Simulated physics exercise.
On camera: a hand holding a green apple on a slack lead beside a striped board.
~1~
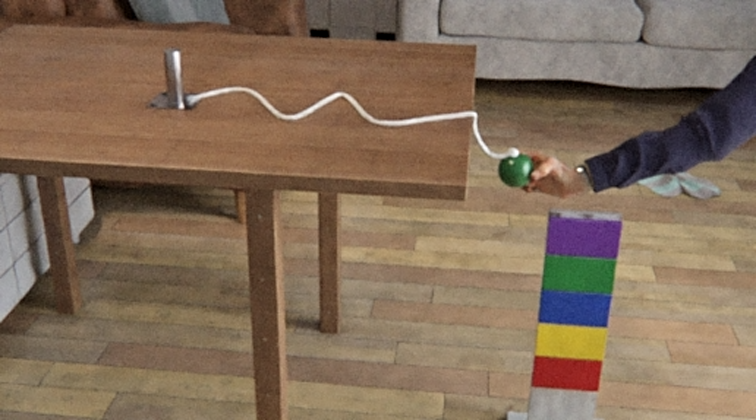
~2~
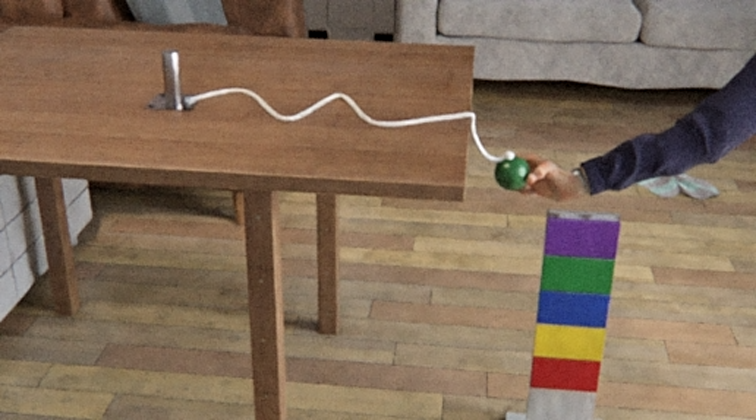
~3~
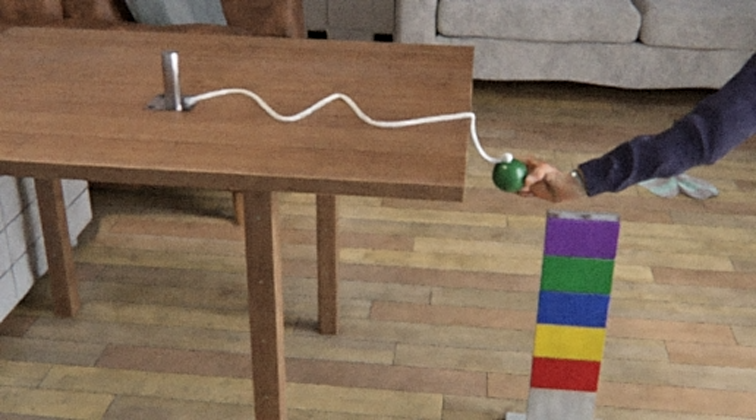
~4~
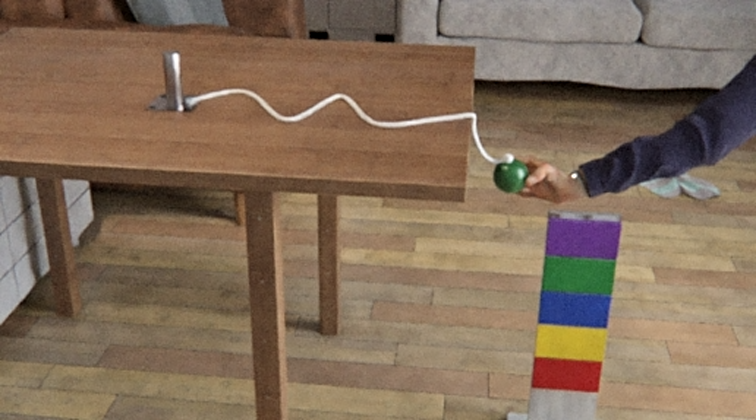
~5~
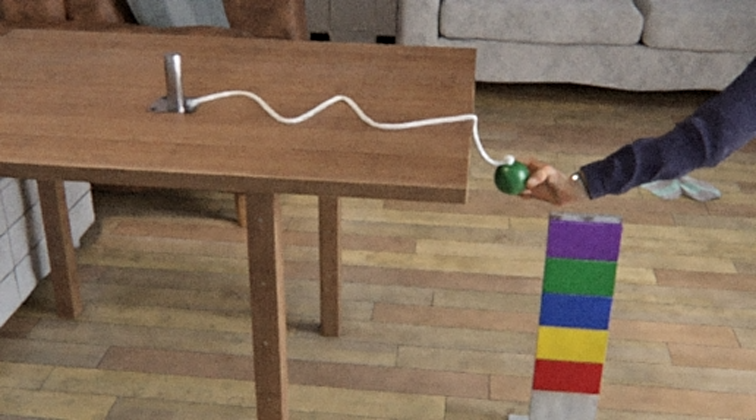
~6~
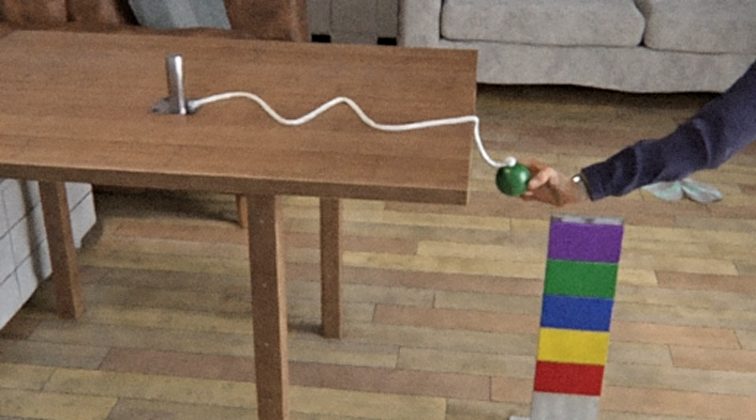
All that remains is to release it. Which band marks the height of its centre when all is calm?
At yellow.
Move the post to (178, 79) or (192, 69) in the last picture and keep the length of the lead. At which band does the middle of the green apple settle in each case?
It would be blue; blue.
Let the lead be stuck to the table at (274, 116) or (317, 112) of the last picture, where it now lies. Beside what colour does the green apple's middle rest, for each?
Taking them in turn: Blue; green.
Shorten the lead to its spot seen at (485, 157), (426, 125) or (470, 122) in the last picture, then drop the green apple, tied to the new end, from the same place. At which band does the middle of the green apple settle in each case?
It would be blue; purple; green.
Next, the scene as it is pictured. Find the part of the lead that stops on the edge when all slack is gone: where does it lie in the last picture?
Near (356, 108).
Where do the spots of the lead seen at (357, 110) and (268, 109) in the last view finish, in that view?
At (474, 130), then (305, 112).
A little later, apple near (495, 309); level with blue.
Next, apple near (432, 340); level with yellow.
Later still, apple near (477, 339); level with yellow.
When it is over, apple near (458, 341); level with yellow. Its centre hangs level with the yellow band.
